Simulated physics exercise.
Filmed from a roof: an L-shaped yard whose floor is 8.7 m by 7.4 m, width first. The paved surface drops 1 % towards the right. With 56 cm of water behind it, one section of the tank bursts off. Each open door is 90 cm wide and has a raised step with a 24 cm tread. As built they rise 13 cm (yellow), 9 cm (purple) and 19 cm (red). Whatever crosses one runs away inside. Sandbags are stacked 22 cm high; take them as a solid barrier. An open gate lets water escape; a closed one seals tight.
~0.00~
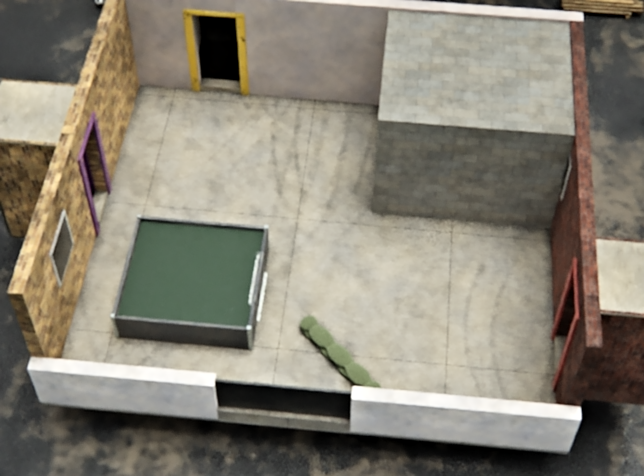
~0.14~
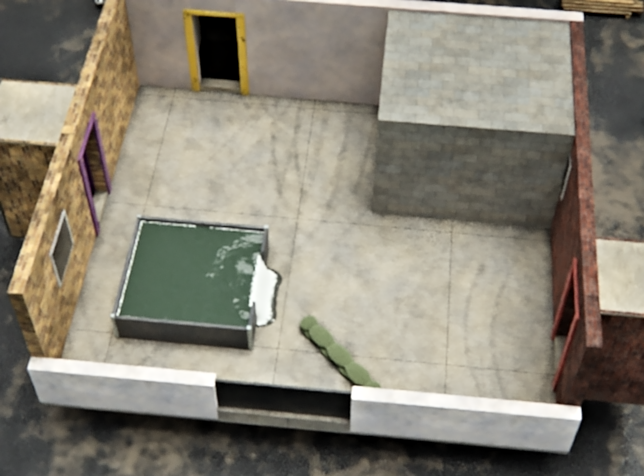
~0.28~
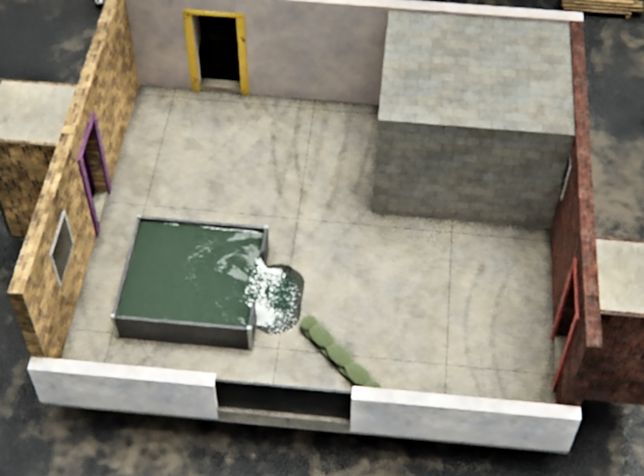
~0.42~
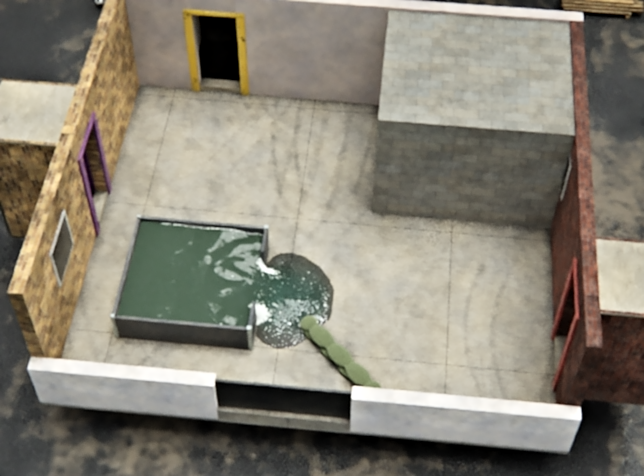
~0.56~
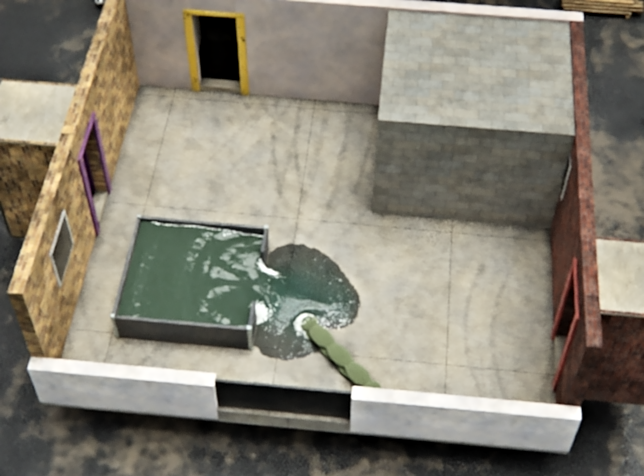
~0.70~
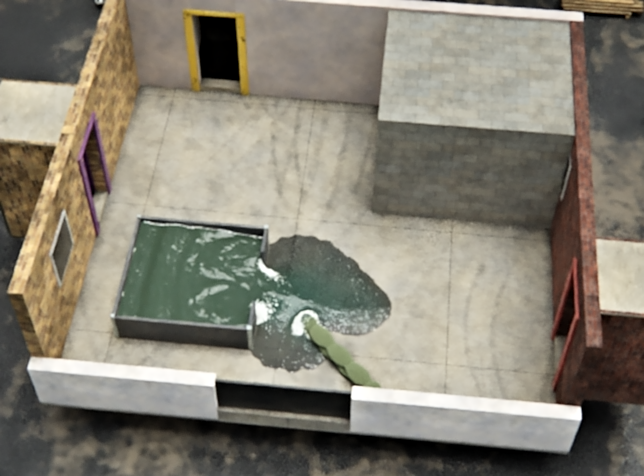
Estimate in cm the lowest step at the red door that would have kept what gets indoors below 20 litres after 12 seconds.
Close to 13.5 cm is just enough.
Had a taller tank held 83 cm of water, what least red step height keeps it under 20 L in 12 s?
Then roughly 22 cm.
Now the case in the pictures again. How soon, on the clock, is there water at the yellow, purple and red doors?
Arrival: Yellow not in the 12 s, purple not in the 12 s, red 2.0 s.
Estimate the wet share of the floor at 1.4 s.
Near 20 per cent is wet.
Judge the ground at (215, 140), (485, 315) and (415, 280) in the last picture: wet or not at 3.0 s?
In turn: Still dry, under water, wet.
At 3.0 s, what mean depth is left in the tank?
Some 30 cm.
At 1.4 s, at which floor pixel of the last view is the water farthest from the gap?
At about (501, 329).
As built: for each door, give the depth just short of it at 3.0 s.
In cm: Yellow 0, purple 0, red 16.
After 1.4 s water covers 20 % of the floor, deepest (35 cm) near (266, 299); it has not reached the red door.
After 3.0 s water covers 45 % of the floor, deepest (35 cm) near (549, 247); 16 cm at the red door, 0 litres in over its 19 cm step.
After 12.0 s water covers 70 % of the floor, deepest (14 cm) near (552, 342); 13 cm at the red door, 0 litres in over its 19 cm step.
At the red door as built, the water arrived by 2.1 s and peaked near 18 cm at 5.0 s.
Run again over the same 12 s with other heights there, 55 litres in over 11.5 cm, 5 litres over 15.5 cm. The limit of 20 litres is kept from about 13.5 cm up.
